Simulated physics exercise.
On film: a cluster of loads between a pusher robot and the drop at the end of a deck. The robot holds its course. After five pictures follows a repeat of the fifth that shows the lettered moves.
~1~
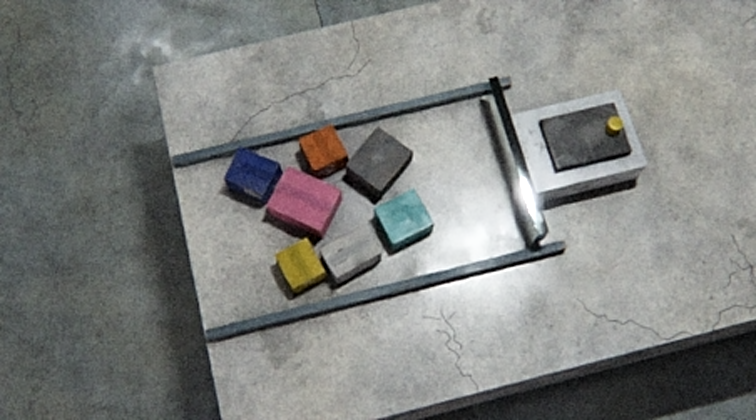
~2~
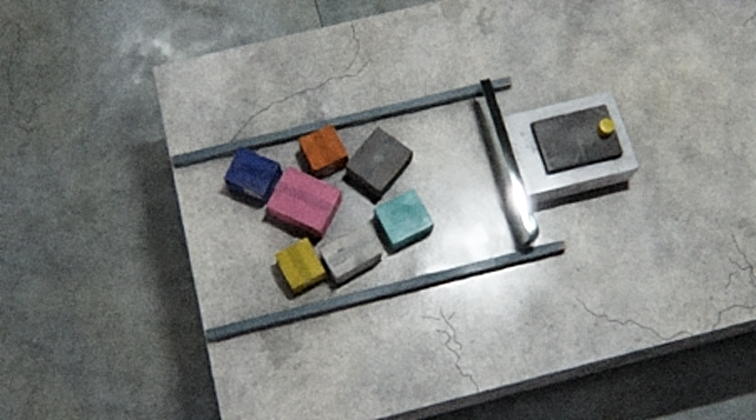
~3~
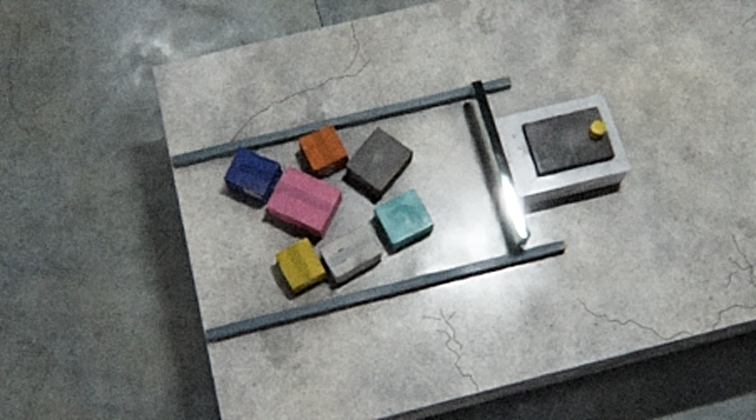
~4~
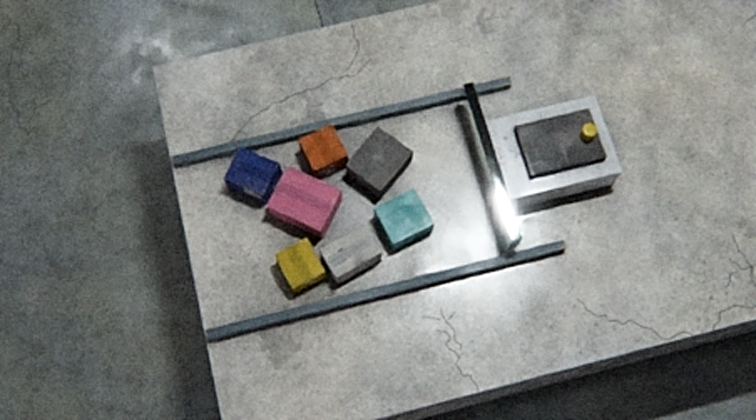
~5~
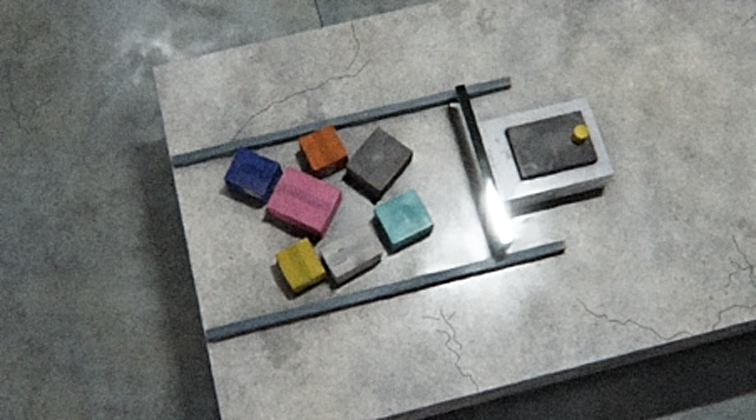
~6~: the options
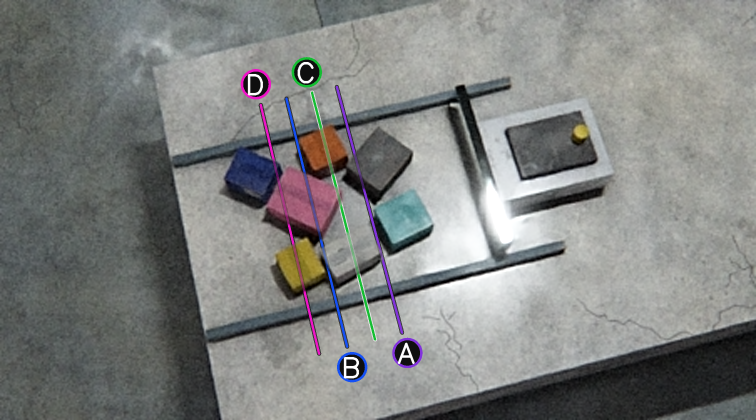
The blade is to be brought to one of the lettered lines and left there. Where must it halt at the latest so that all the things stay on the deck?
It should halt at B.
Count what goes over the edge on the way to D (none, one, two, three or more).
In all, two.
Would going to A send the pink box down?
No.
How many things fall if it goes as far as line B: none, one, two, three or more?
By then, none.
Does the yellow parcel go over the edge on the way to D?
By then, yes.
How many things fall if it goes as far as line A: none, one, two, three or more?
In all, none.
On the marked copy, A at (368, 204); B at (315, 217); C at (342, 211); D at (289, 224).
Following B. Soon after the start, robot (486, 160); grey box (374, 164); turquoise crate (399, 219).
Later, robot (425, 175); blue box (234, 181); yellow parcel (257, 285).
In the end, robot (381, 186); yellow parcel (215, 302); blue box (194, 191); nothing has fallen.
As for the rest, A is safe but short; C is safe but short; D drops the yellow parcel and blue box.
